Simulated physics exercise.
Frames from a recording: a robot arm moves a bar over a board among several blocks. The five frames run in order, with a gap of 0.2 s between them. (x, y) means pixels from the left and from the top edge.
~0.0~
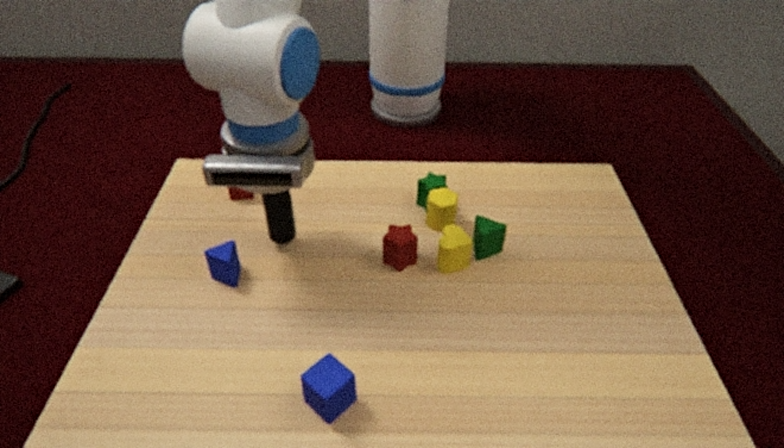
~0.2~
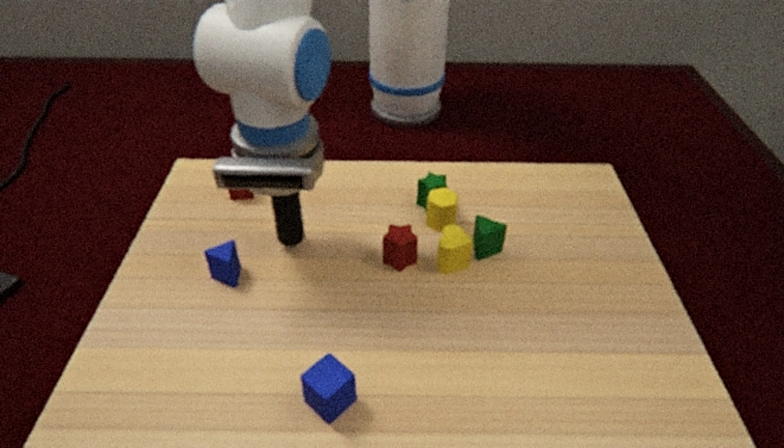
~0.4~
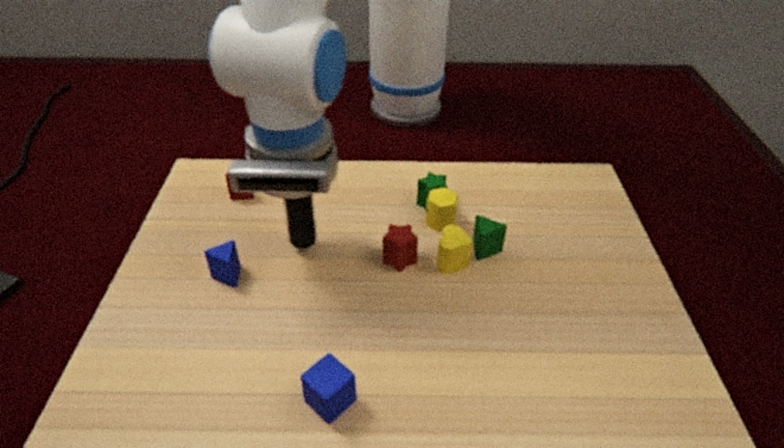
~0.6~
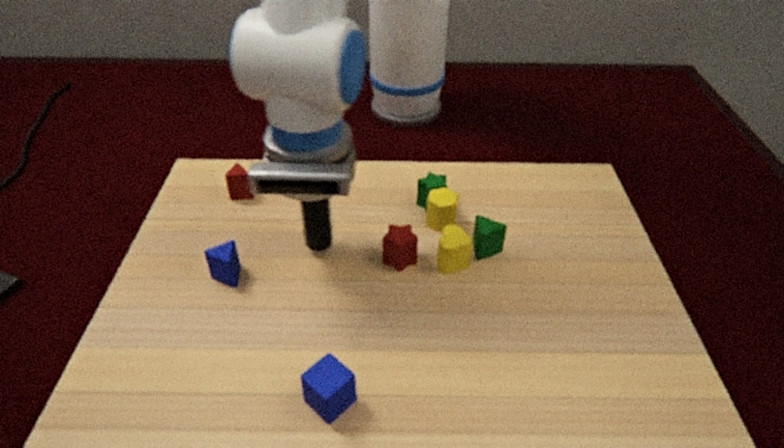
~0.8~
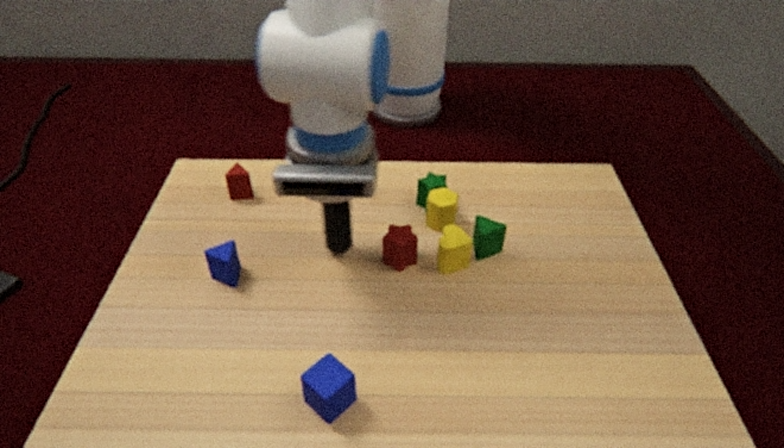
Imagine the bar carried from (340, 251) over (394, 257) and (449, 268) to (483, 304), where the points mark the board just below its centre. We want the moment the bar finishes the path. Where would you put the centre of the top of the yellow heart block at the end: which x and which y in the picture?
Somewhere near (532, 253).
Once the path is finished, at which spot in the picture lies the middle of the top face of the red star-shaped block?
The answer is (511, 265).
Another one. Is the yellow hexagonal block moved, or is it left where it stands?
It is still where it was.
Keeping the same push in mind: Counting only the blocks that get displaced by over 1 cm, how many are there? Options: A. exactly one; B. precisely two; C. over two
I choose B.
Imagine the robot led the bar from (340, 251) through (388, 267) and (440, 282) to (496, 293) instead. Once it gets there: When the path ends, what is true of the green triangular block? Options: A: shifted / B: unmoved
B
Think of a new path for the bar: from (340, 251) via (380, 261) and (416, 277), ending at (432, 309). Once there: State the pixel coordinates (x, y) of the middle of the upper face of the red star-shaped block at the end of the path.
I'd place it at (438, 239), taking the centre of its top.
On the path given first. One third of the way, bar at (395, 251); red star-shaped block at (423, 236).
Two thirds of the way, bar at (450, 261); red star-shaped block at (480, 249); yellow heart block at (508, 249), turned 35° anticlockwise; green triangular block at (492, 222), turned 15° anticlockwise.
At the end, bar at (484, 298); red star-shaped block at (511, 265), turned 45° anticlockwise; yellow hexagonal block not moved; yellow heart block at (532, 253), turned 65° anticlockwise; green triangular block at (492, 222), turned 15° anticlockwise.
